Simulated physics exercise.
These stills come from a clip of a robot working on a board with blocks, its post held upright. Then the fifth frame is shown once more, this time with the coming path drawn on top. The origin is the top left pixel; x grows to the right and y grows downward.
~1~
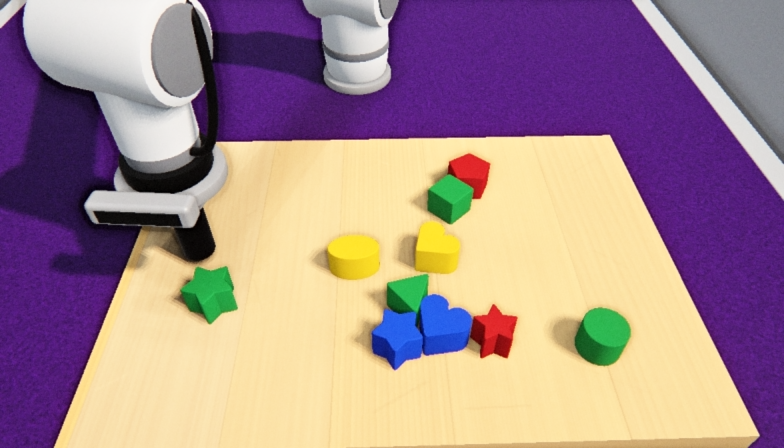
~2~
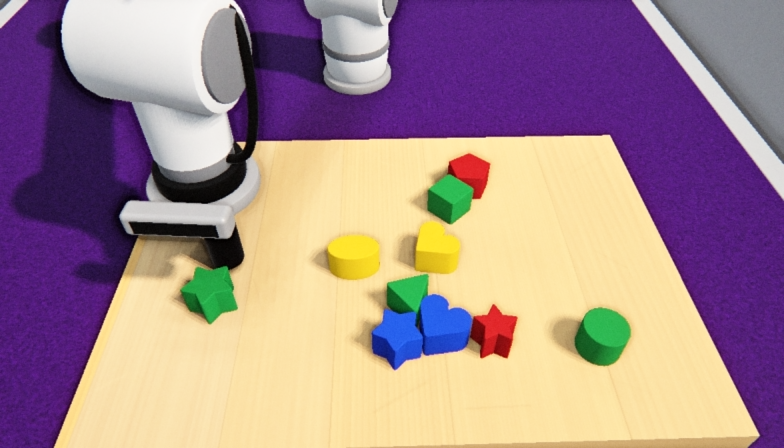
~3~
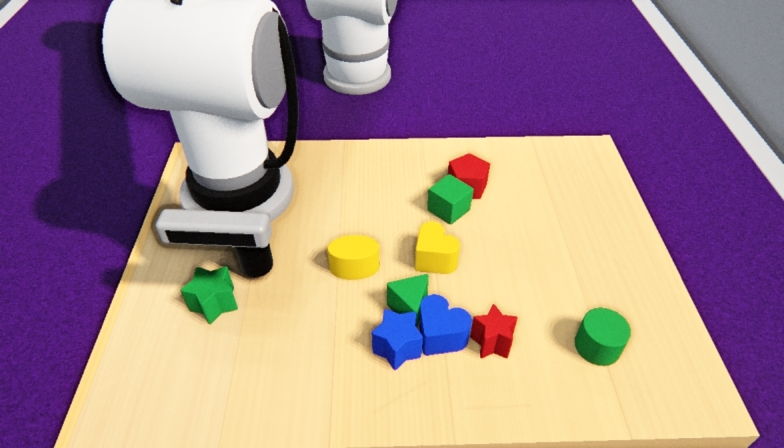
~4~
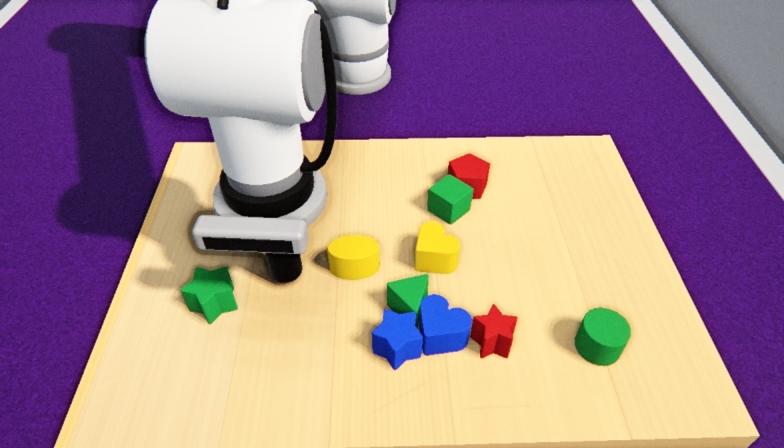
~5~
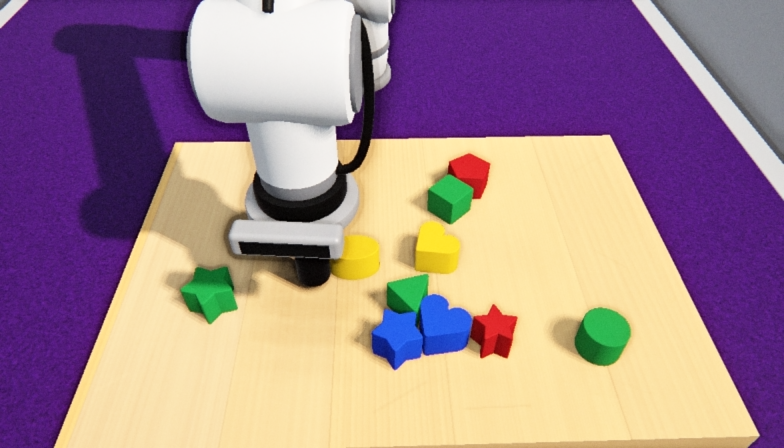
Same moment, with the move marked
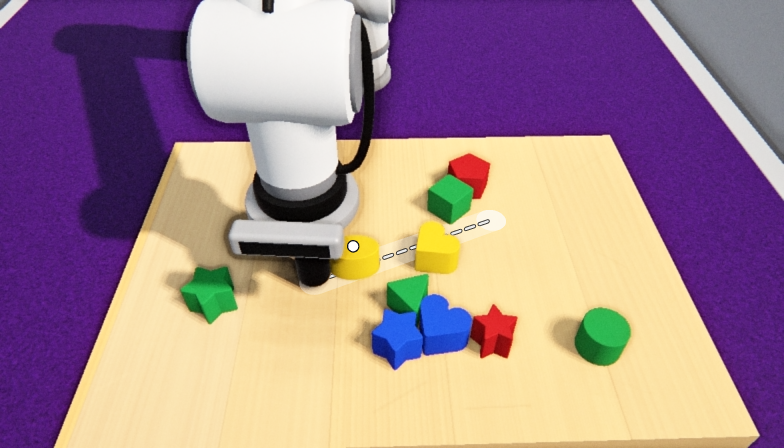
To begin with, a white robot arm holds its dark post at the left of a wooden board, just above a green star, with colored blocks spread out to the right. The arm then glides steadily right, passing the green star and drawing close beside the yellow oval, while every block stays still.
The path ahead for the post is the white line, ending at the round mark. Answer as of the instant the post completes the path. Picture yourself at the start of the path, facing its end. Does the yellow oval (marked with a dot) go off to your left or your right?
Shifts right.
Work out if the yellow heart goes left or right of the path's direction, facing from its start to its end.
Right.
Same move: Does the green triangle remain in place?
Going by the path, yes.
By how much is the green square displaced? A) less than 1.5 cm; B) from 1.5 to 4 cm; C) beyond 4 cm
My answer is option B.
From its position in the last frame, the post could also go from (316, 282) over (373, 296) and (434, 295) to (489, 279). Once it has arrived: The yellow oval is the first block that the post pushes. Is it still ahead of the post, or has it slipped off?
The post moves past it.
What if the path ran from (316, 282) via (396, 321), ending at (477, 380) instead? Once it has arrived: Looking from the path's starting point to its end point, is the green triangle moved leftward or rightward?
It heads left.
Drawn move, in a line from (316, 282) to (491, 220); the dot is on the yellow oval.
On the path given first. One third of the way, post at (379, 254); yellow oval at (415, 229); yellow heart at (458, 238), turned 20° clockwise.
Two thirds of the way, post at (437, 233); yellow oval at (472, 211), turned 30° clockwise; yellow heart at (478, 240), turned 50° clockwise; green square at (456, 186), turned 35° anticlockwise.
At the end, post at (492, 214); yellow oval at (524, 209), turned 115° clockwise; green triangle still; yellow heart at (478, 240), turned 50° clockwise; green square at (466, 183), turned 70° anticlockwise; red pentagon at (468, 158).
